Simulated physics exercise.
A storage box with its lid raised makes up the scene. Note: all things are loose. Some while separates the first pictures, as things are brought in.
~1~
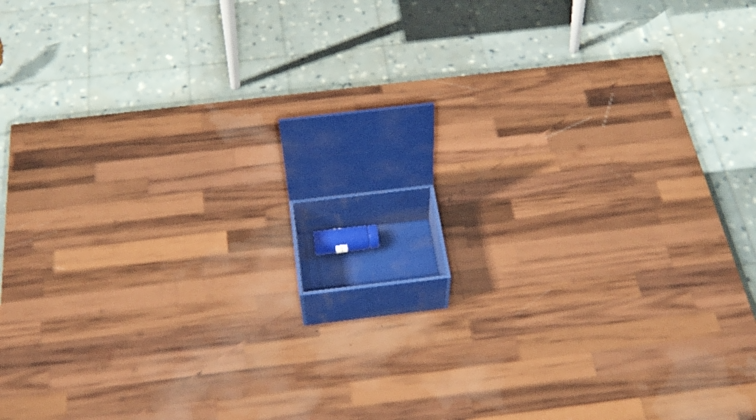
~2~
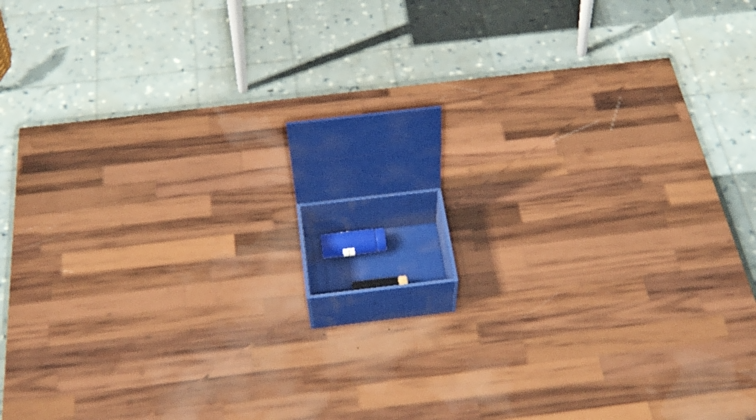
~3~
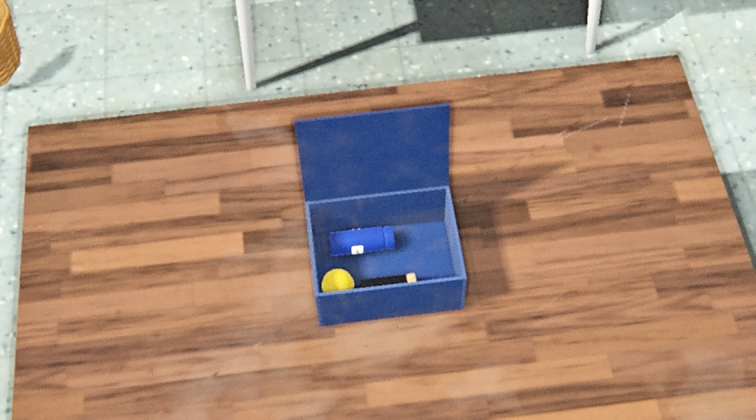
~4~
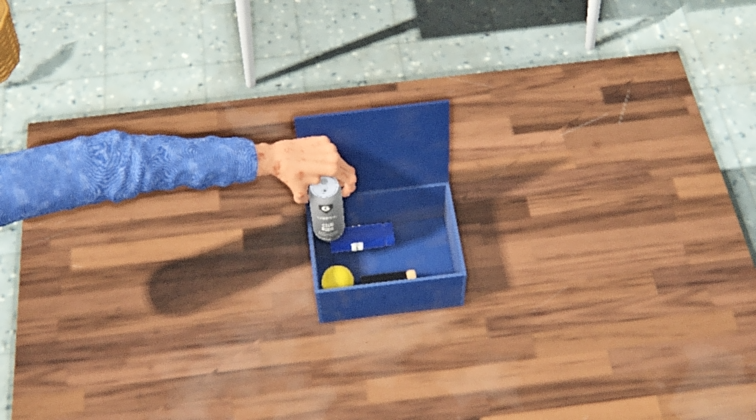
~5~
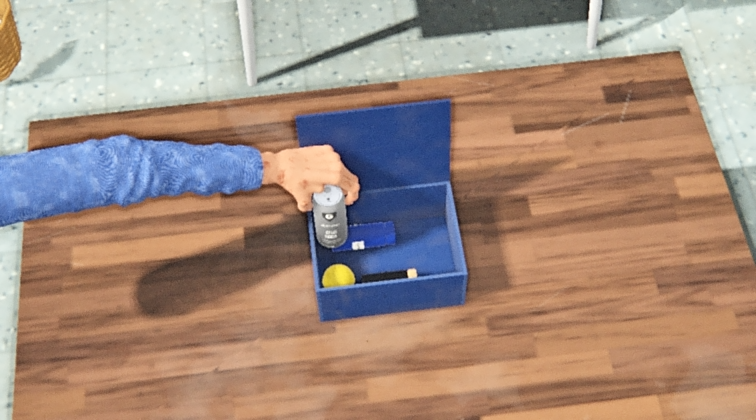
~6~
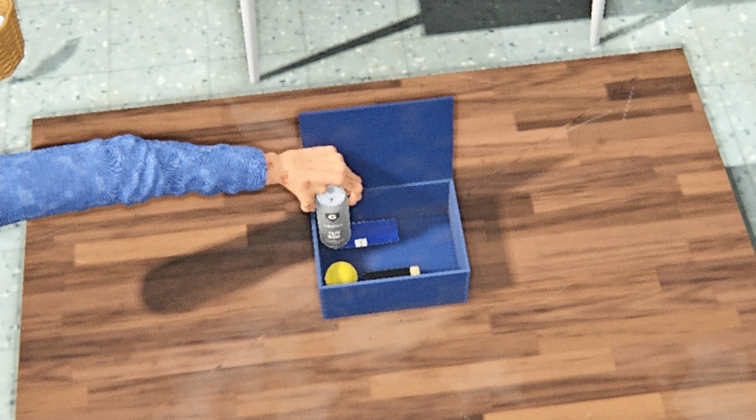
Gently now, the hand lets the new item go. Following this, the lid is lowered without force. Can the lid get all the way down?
The lid stops partway.
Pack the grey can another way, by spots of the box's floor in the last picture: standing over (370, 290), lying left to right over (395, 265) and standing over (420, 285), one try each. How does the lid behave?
In case one it remains open, in case two it ends up closed and in case three it remains open.
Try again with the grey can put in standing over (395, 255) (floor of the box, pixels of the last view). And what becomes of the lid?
That way the lid ends up partly open.
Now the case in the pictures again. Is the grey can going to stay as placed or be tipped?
Simply put, the grey can gets tilted.
Then, 0.70 s after the last picture, grey can tipped 55° from how it was near (335, 254); blue shaker rolled a little.
Then, 1.50 s after the last picture, lid 64° above the rim; grey can tipped 58° from how it was near (336, 255); yellow lemon rolled a little; blue shaker rolled a little.
Then, 2.00 s after the last picture, lid 28° above the rim; grey can tipped 59° from how it was near (336, 255); yellow lemon rolled a little; black shaker rolled a little.
At rest, lid 8° above the rim; tipped over in the box, grey can; the other 3 in place. Seen from the same camera at the end, grey can near (337, 255).
